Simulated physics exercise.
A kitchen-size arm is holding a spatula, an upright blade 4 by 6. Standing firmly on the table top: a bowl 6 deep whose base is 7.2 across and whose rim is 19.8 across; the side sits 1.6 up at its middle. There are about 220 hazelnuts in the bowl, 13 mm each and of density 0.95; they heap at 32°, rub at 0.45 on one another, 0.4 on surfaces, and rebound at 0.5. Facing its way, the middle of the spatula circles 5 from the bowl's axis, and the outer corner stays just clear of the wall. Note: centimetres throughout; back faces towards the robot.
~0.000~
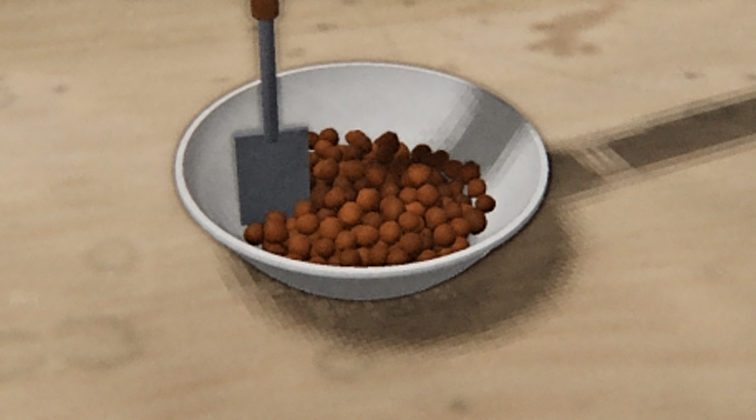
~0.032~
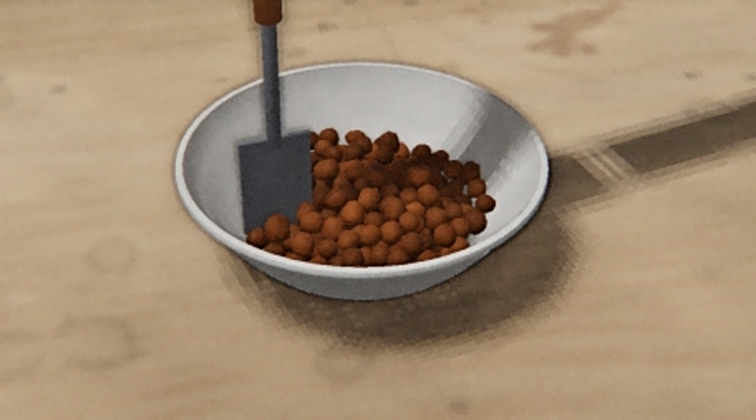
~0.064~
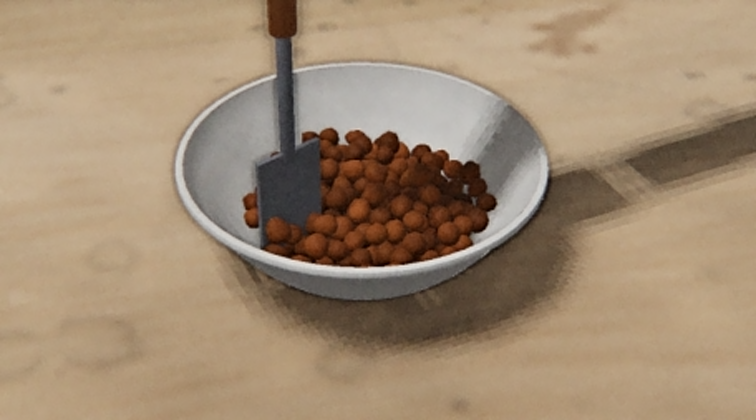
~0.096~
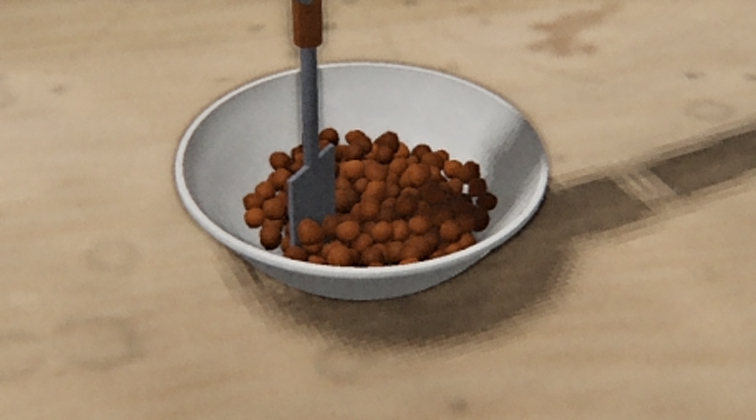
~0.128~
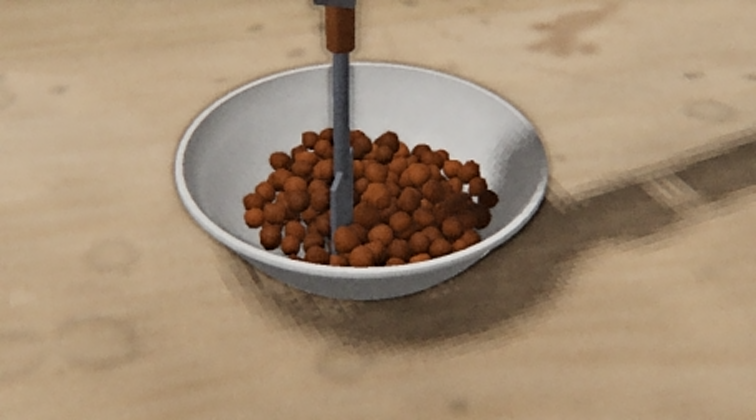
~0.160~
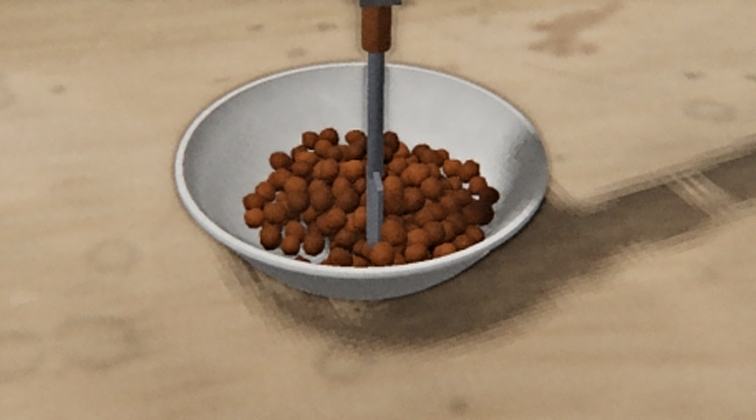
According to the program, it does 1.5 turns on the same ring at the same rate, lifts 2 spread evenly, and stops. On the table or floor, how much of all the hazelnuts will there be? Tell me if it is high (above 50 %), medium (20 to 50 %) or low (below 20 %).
It is low, below 20 %.
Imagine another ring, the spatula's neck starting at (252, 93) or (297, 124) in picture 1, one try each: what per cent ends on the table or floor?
Close to 5 and 5 in a hundred.
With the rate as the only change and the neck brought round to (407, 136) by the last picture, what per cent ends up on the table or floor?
Roughly 15 per cent.
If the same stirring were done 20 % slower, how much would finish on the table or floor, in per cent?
5 %.
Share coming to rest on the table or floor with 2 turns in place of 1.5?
That would give some 10 percent.
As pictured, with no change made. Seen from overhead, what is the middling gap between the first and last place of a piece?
Around 3 centimetres.
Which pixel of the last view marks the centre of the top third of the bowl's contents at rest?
(356, 200).
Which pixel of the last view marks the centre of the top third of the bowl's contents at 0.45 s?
Roughly at (338, 134).
After 0.45 s, 262° round, highest piece 8 above the table; 209 in the bowl, 1 on the table or floor, 7 in flight or on the tool.
After 0.74 s, 79° round, highest piece 7 above the table; 202 in the bowl, 15 on the table or floor.
After 1.08 s, 180° round, highest piece 5 above the table; 201 in the bowl, 16 on the table or floor.
After 1.78 s, 180° round, highest piece 5 above the table; 201 in the bowl, 16 on the table or floor.
In the end, 201 in the bowl, 16 on the table or floor. That is 7 % on the table or floor.
